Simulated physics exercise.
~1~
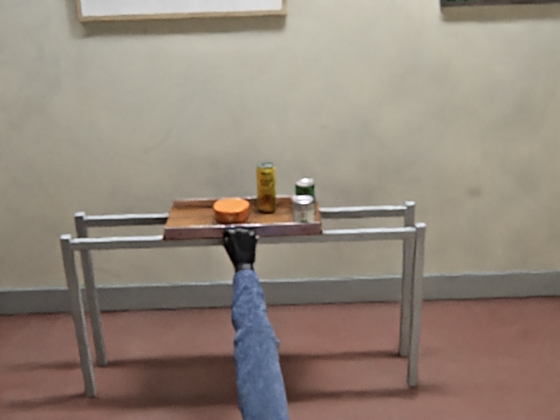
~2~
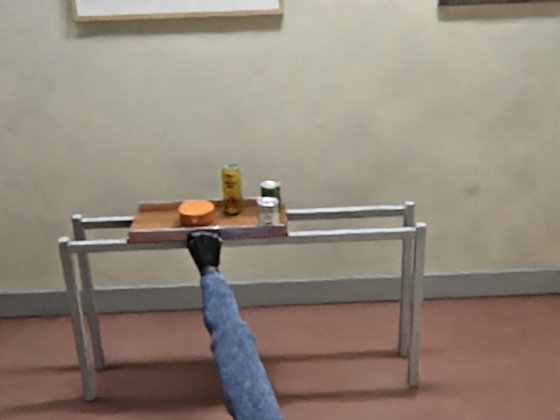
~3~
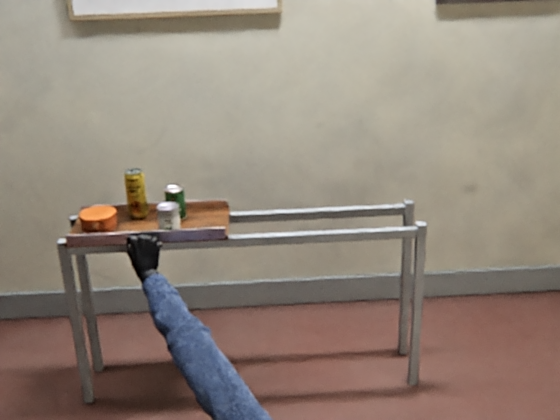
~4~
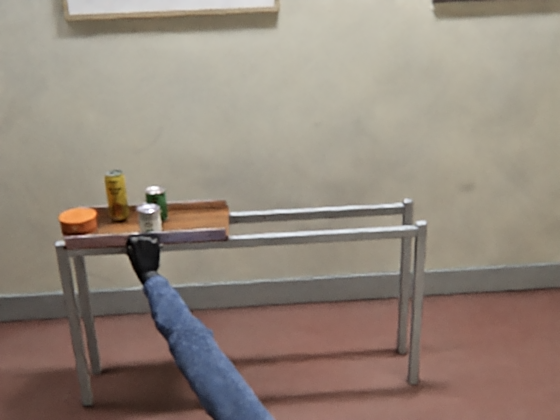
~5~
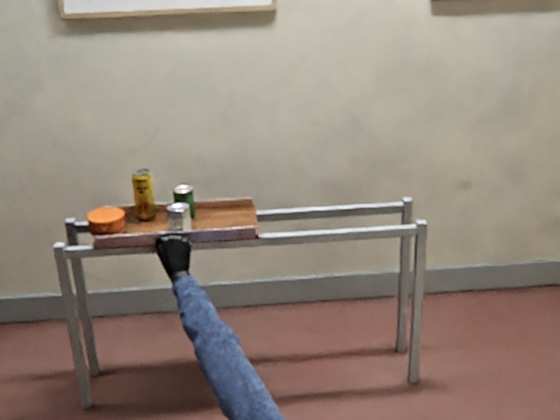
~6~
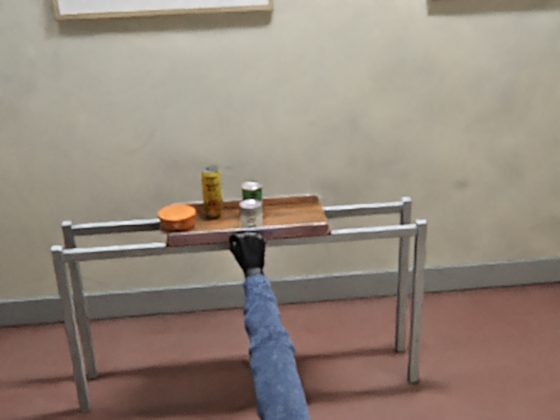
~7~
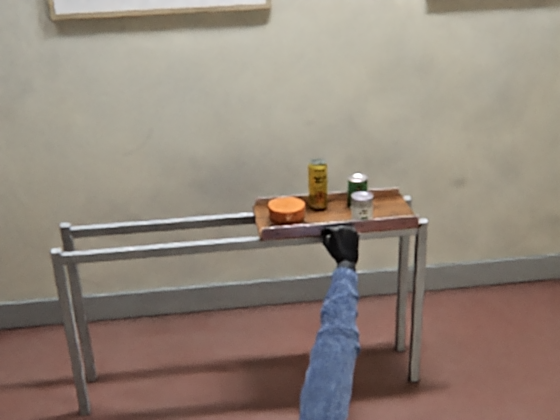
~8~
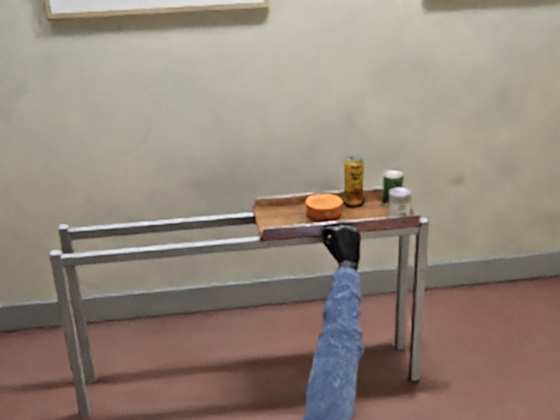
In a plain room with a reddish floor, a black-gloved hand pushed a wooden tray of cans and an orange tub left along metal rails, then moved it right to the far end, where the items slid rightward on it and stayed upright.
